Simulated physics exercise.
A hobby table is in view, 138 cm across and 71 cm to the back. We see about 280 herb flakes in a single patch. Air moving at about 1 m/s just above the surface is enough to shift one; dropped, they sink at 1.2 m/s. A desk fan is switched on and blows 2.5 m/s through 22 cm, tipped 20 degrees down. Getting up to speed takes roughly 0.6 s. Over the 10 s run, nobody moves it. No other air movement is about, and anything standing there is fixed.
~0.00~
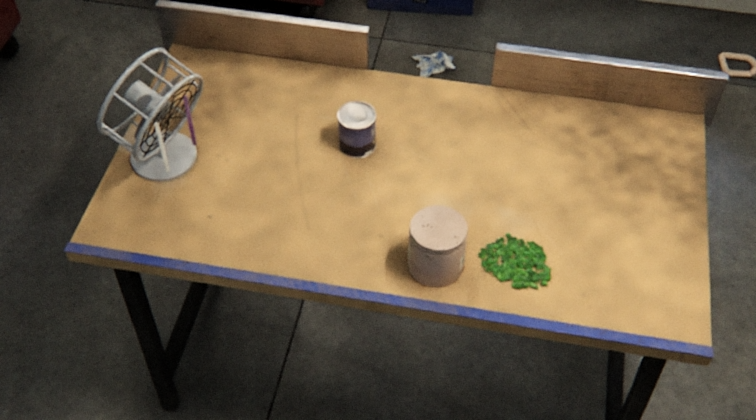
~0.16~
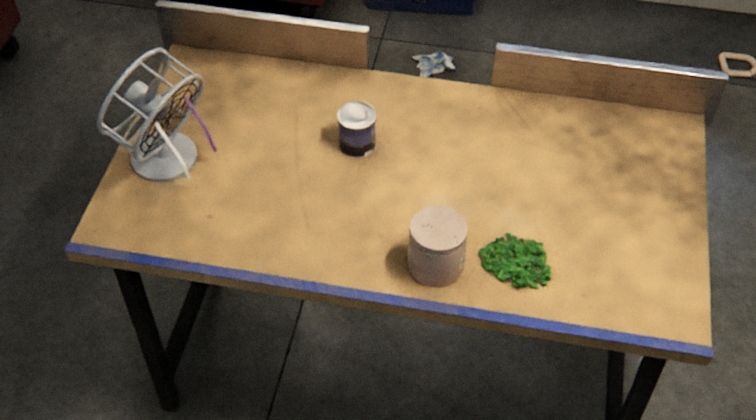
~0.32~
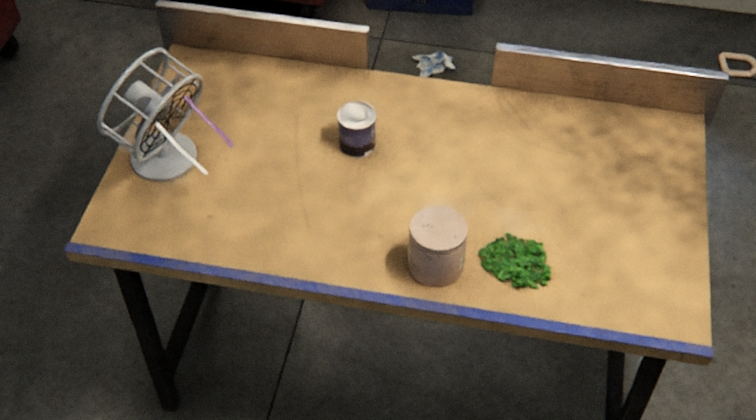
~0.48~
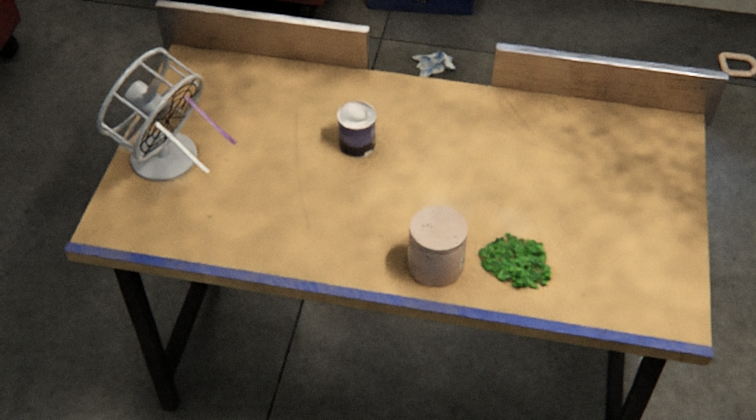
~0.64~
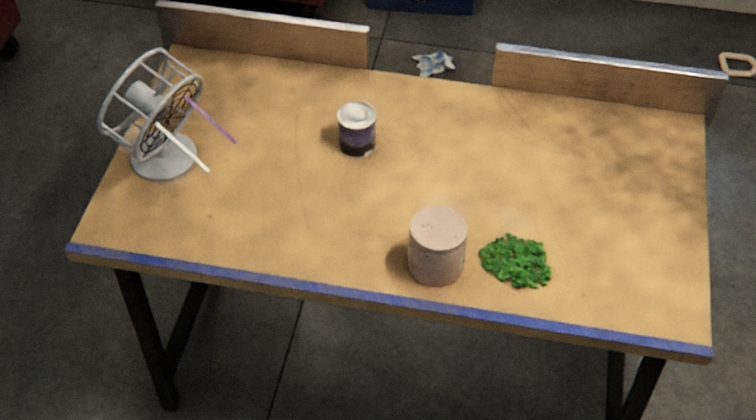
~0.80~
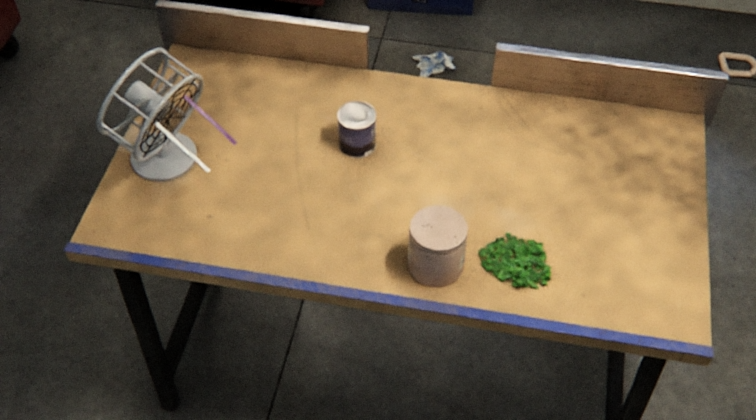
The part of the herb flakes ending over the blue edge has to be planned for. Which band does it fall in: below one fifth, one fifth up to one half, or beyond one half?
Below one fifth.
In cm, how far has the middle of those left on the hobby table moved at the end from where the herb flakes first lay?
The middle is roughly 5 cm from where it started.
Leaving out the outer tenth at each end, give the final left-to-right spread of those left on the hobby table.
20 cm, give or take.
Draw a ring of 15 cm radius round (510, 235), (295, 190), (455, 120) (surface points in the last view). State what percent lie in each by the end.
I would say some 40 %, 0 % and 0 % respectively.
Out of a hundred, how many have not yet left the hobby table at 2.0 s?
Roughly 80 per cent.
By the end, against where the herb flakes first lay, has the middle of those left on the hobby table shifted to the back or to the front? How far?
Shift toward the near edge, approx. 5 cm.
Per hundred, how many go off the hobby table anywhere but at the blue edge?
About 50 %.
After 2.0 s, 85 % are on the move or not yet settled, 0 % are over the blue edge; the middle of those still in play is near (522, 266).
After 3.2 s, 66 % are on the move or not yet settled, 0 % are over the blue edge; the middle of those still in play is near (521, 271).
After 5.5 s, 54 % are on the move or not yet settled, 0 % are over the blue edge; the middle of those still in play is near (521, 272).
After 10.0 s, at the end, 0 % are over the blue edge; the middle of those still in play is near (519, 273).
